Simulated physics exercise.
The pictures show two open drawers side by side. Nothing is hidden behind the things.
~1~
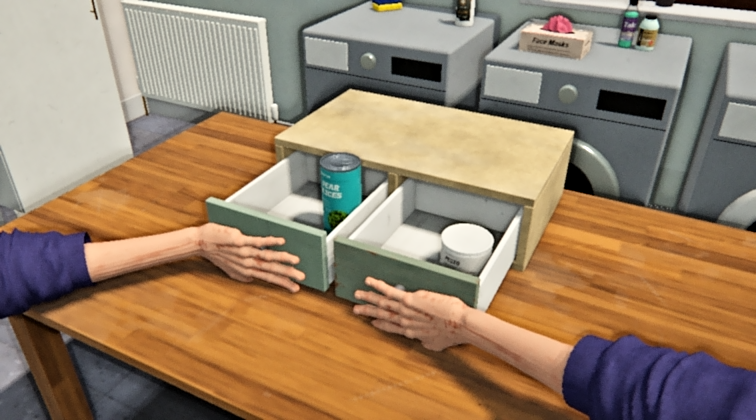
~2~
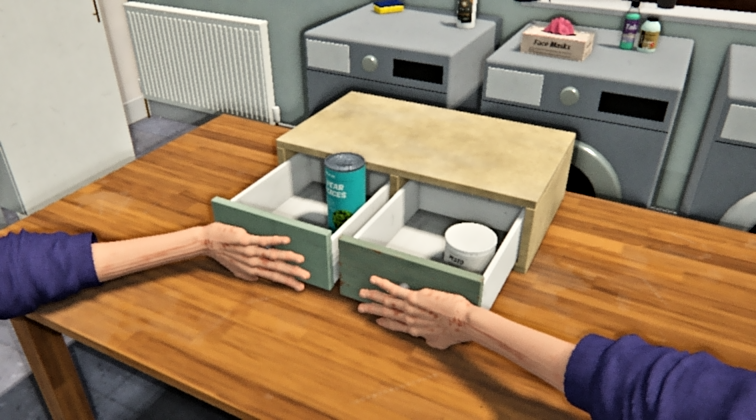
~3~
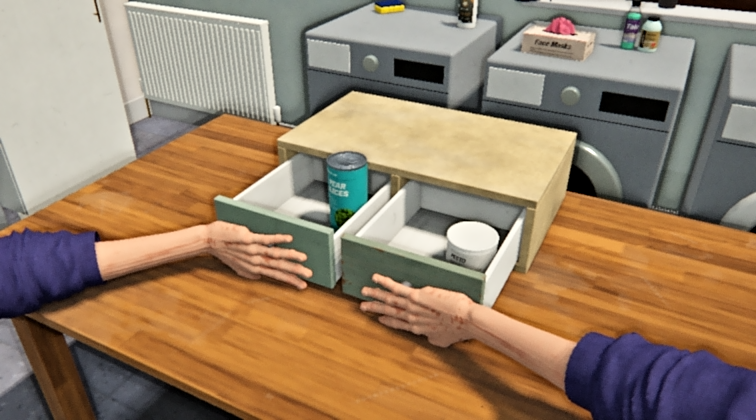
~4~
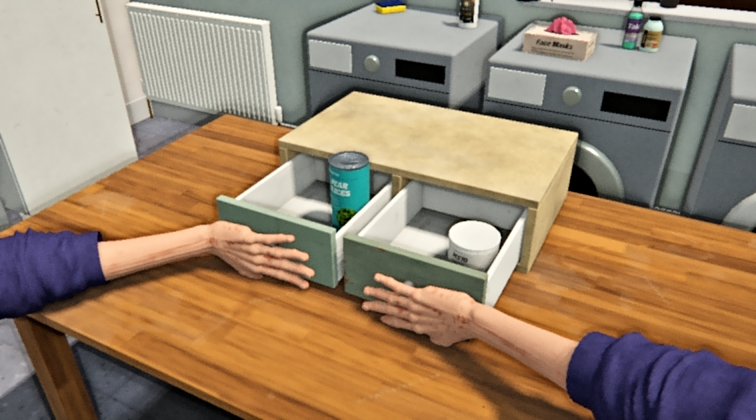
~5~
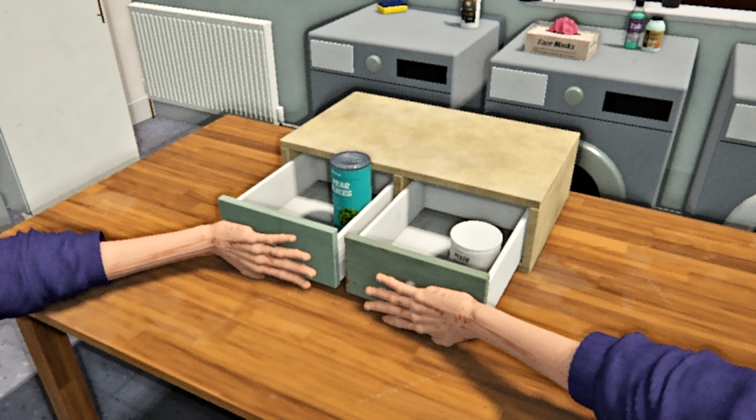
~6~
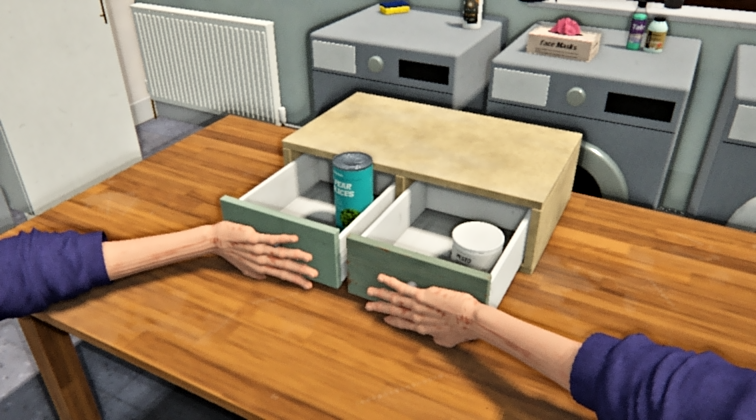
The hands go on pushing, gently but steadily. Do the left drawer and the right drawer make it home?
The left drawer stays ajar; the right drawer shuts flush.
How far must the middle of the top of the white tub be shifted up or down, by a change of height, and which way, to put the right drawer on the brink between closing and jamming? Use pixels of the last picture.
Roughly 20 pixels up.
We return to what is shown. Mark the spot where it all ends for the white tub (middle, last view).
Around (514, 195).
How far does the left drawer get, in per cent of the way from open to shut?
Near 45 in a hundred.
Then, 0.38 s past the last view, left drawer starting in; right drawer starting in.
Then, 0.62 s past the last view, left drawer about half in; right drawer about half in.
Finally, the left drawer will not close; the right drawer goes all the way in.
